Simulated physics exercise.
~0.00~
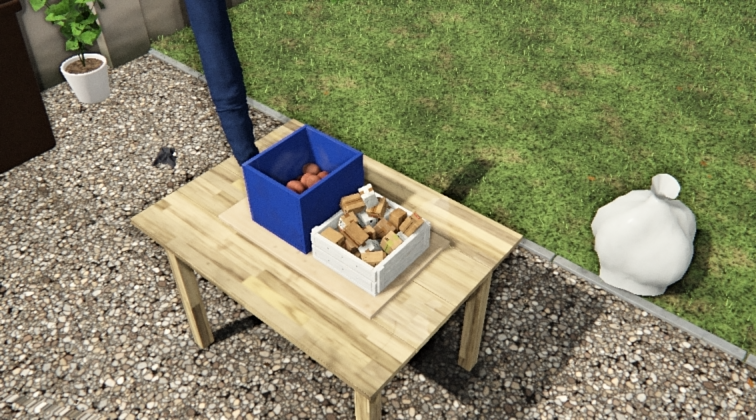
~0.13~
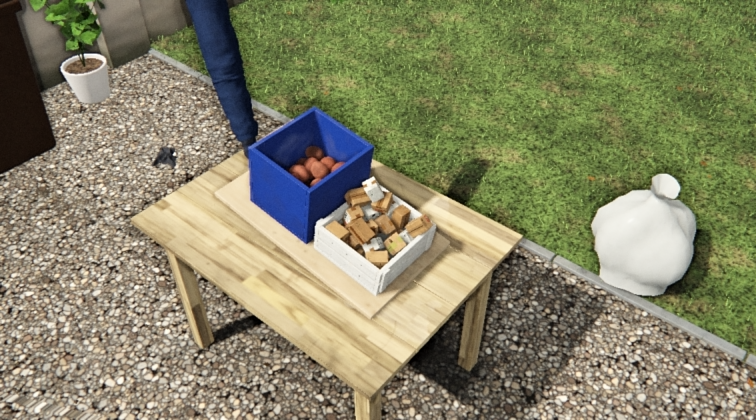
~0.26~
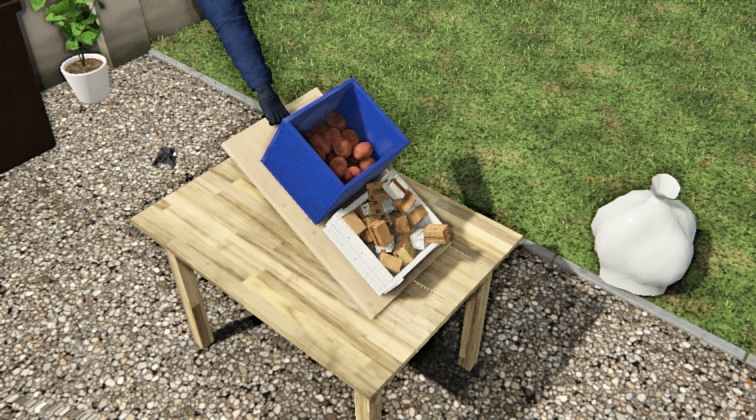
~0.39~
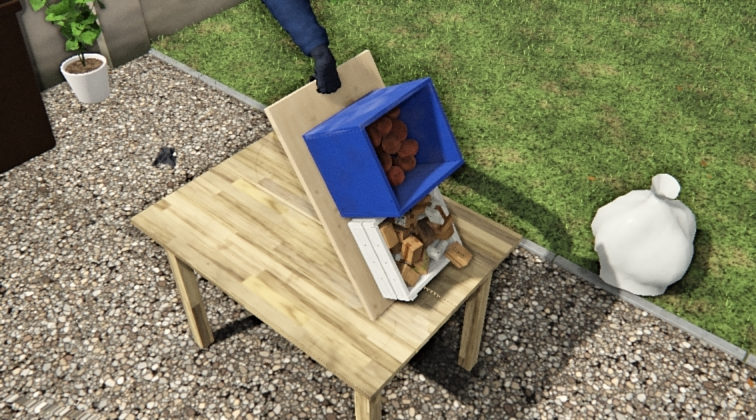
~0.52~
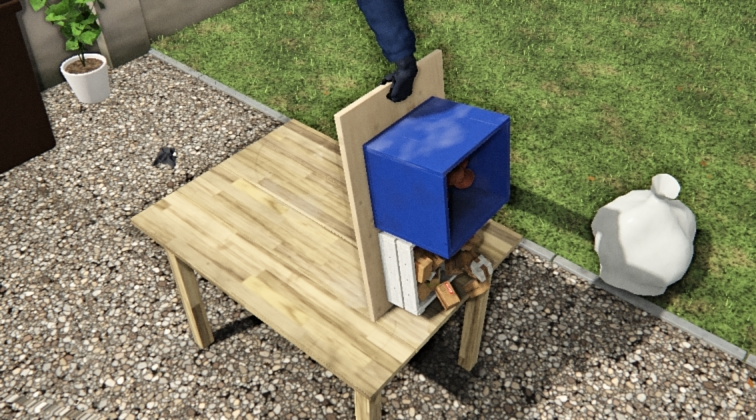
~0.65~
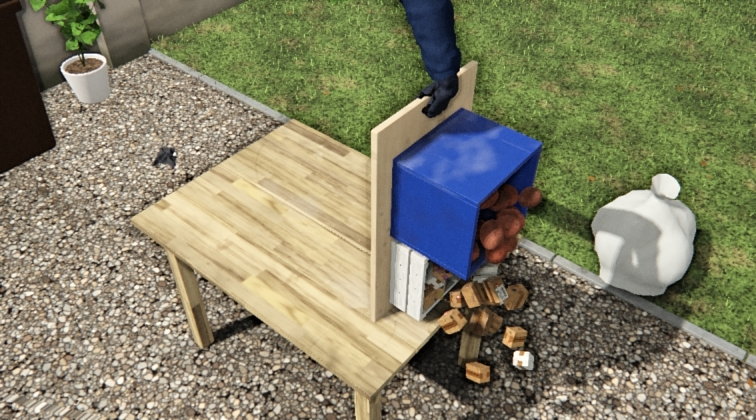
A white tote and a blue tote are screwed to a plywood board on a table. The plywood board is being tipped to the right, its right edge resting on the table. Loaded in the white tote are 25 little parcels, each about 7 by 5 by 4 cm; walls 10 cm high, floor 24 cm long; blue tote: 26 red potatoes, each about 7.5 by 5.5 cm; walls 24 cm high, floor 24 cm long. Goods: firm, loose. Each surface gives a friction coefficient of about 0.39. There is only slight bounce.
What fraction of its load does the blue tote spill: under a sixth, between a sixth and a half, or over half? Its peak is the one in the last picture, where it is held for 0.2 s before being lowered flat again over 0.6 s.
Over half.
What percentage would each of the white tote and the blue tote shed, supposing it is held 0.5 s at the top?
White tote 70%, blue tote 90%.
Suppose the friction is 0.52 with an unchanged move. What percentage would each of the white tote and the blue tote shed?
Then the white tote sheds 60 per cent, while the blue tote sheds 90 per cent.
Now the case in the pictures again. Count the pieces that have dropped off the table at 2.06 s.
Piece count: Some 40.
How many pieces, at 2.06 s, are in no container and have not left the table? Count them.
The count is about 0.
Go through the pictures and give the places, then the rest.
In the first picture (each is followed by its nearest rim corner in this view), blue tote, (298, 196); white tote, (373, 269); 0° from level; none out.
The second picture shows blue tote, (308, 189); white tote, (379, 271); 9° from level.
The third picture shows blue tote, (343, 187); white tote, (393, 280); 32° from level.
The fourth picture shows blue tote, (400, 211); white tote, (409, 296); 59° from level.
The fifth picture shows blue tote, (450, 254); white tote, (418, 311); 82° from level; 5 out, the lowest parcel at (477, 286).
The sixth picture shows blue tote, (468, 276); white tote, (421, 317); 91° from level; 15 out, the lowest parcel at (478, 372).
After 0.87 s, tilt 91°; white tote 10 in, 15 out and blue tote 8 in, 18 out.
After 1.16 s, tilt 43°; white tote 10 in, 15 out and blue tote 2 in, 24 out.
After 1.55 s, tilt 0°; white tote 10 in, 15 out and blue tote 1 in, 25 out.
When it is over (at 2.06 s), white tote 10 in, 15 out and blue tote 1 in, 25 out. Asked share, 25 of 26, 96 per cent.
